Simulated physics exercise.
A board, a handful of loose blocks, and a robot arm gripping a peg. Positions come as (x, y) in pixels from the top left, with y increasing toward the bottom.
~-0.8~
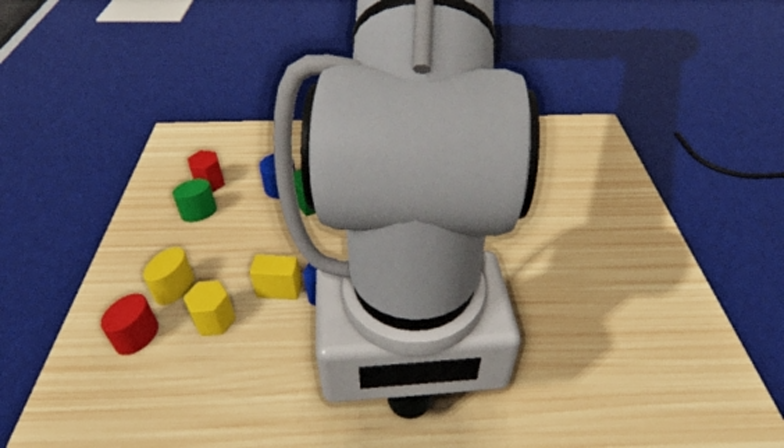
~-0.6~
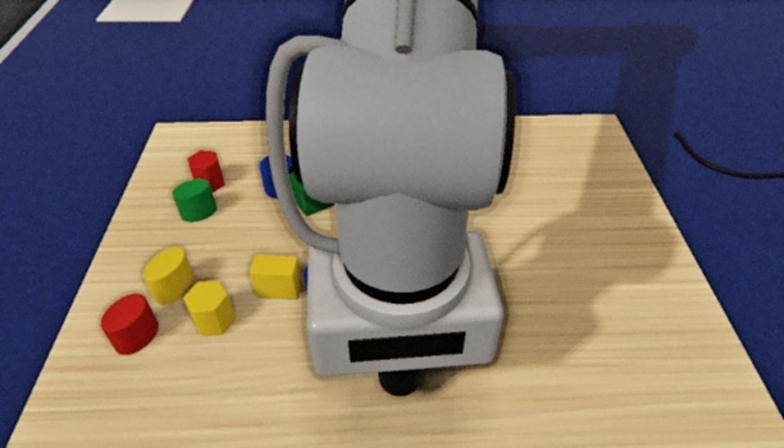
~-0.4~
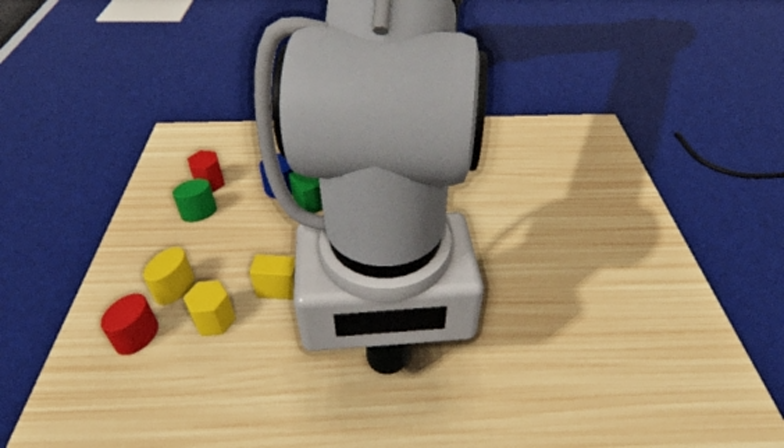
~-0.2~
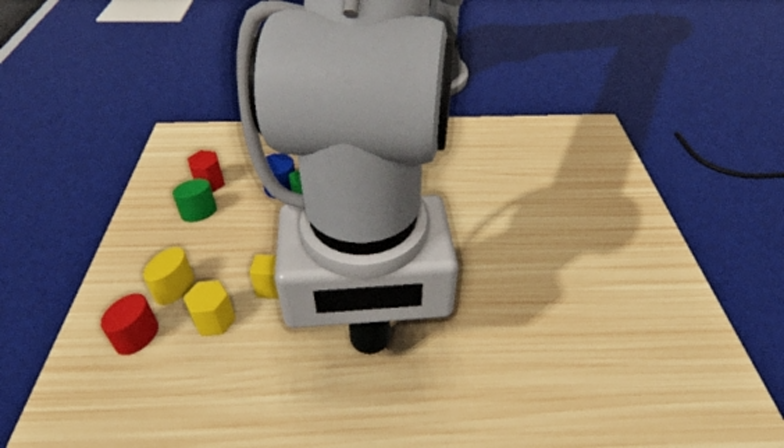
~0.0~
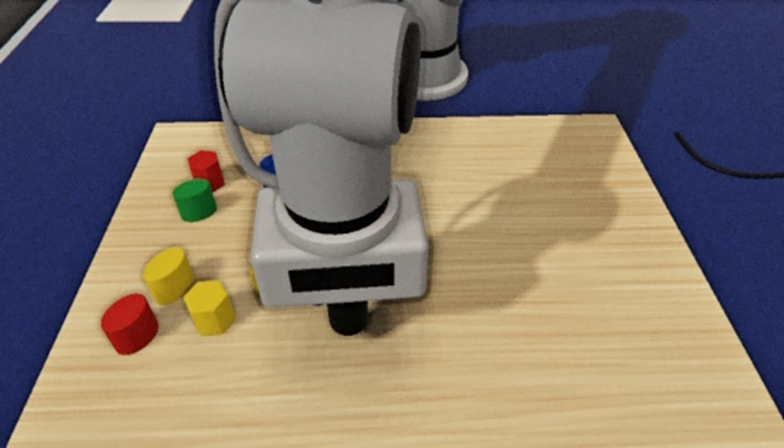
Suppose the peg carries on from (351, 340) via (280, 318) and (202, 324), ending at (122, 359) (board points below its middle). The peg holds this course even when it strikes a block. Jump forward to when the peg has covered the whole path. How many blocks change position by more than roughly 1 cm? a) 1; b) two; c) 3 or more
The one that fits is b, two.
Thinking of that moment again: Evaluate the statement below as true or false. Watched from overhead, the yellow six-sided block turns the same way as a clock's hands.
Answer: True.
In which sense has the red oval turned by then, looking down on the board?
Looking from above, the answer is counterclockwise.
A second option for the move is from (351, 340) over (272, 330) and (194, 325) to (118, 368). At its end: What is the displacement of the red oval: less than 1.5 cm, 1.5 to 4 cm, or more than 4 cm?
Between 1.5 and 4 cm.
The first path, step by step. One third of the way, peg at (274, 299); nothing pushed yet.
Two thirds of the way, peg at (193, 306); red oval at (110, 310), turned 30° anticlockwise; yellow six-sided block at (151, 297), turned 20° clockwise.
At the end, peg at (111, 341); red oval at (75, 307), turned 85° anticlockwise; yellow six-sided block at (120, 296), turned 90° clockwise; blue heart-shaped block still.
